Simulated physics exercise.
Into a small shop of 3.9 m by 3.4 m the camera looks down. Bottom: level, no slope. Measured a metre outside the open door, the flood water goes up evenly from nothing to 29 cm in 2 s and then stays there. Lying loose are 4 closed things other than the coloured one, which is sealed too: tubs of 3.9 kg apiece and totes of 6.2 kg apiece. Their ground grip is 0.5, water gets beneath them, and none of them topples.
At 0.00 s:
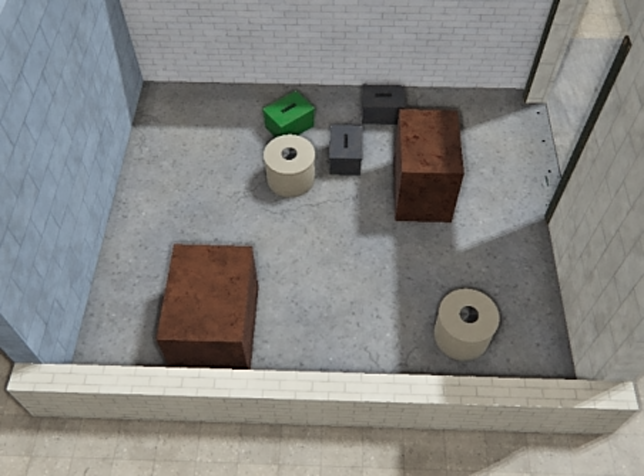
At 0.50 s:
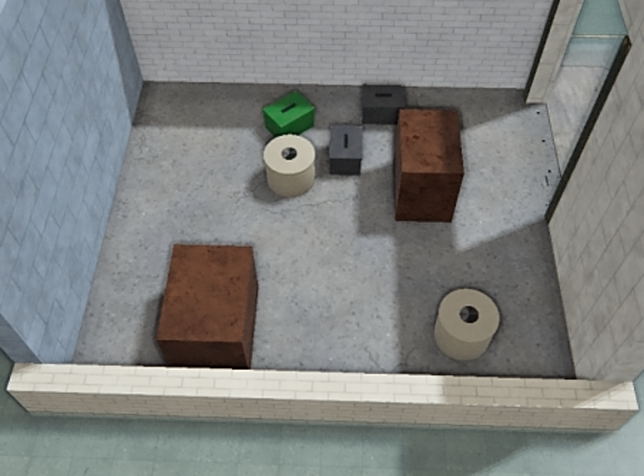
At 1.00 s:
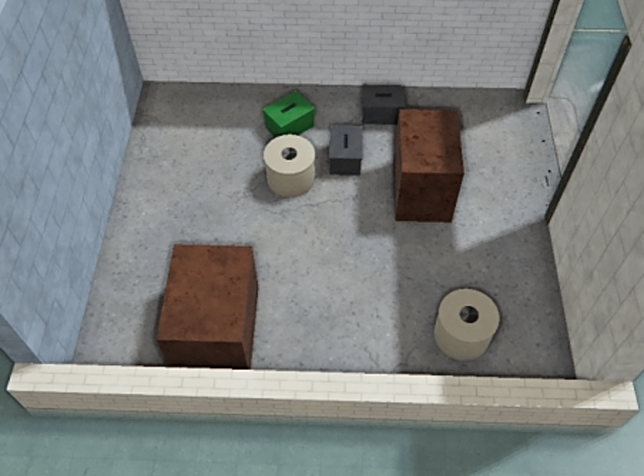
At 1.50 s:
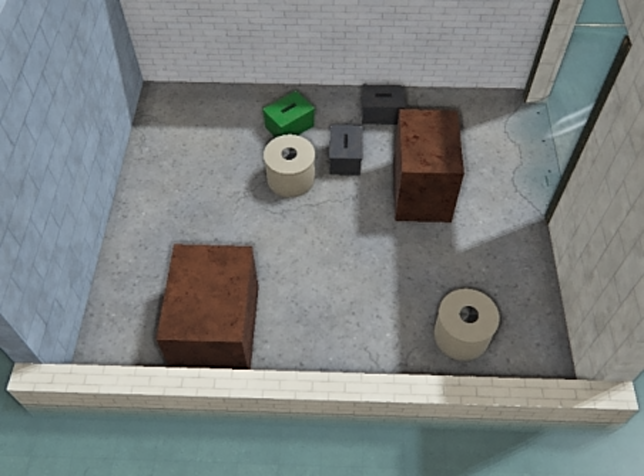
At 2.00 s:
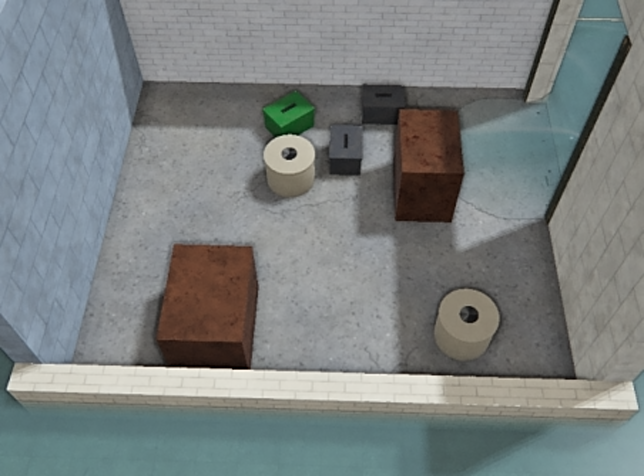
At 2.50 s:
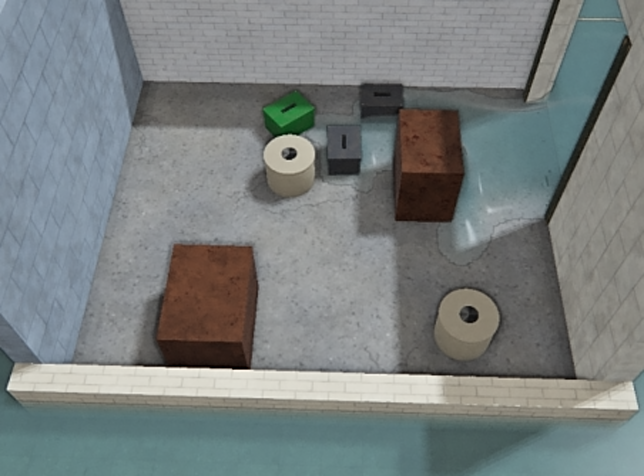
Water spreads through an open doorway at the right into a small, pale-walled shop, seen from above by a still camera. A green tote and two dark grey ones sit near the back, with two cream tubs and two rust-brown blocks around the grey floor. Water first covers the ground outside, then slides in past the doorway, fanning leftward and forward around the right-hand block, while every object stays put.
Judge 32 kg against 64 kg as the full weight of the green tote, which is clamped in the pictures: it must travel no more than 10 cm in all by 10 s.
Going by the pictures, it is pinned only by the heavier mass.
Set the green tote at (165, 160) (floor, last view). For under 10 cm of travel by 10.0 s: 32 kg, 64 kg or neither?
Just the heavier works.
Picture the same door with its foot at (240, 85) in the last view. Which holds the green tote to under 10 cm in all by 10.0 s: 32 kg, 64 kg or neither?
So only the heavy mass does it.
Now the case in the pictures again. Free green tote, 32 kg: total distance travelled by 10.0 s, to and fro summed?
Roughly 60 cm.
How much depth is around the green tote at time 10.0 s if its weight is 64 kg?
Around 22 cm.
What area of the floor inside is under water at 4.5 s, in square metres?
About 11.0 m2 is covered.
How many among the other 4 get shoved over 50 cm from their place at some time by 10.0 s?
I get 4.
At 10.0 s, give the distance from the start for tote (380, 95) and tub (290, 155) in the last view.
250 cm, 200 cm.
After 3.5 s the green tote would be 5 cm from its start with 32 kg and 0 cm from its start with 64 kg; 11 cm of water round it then.
After 4.5 s the green tote would be 28 cm from its start with 32 kg and 0 cm from its start with 64 kg; 10 cm of water round it then.
After 7.0 s the green tote would be 38 cm from its start with 32 kg and 0 cm from its start with 64 kg; 10 cm of water round it then.
After 10.0 s the green tote would be 64 cm from its start with 32 kg and 0 cm from its start with 64 kg; 22 cm of water round it then.
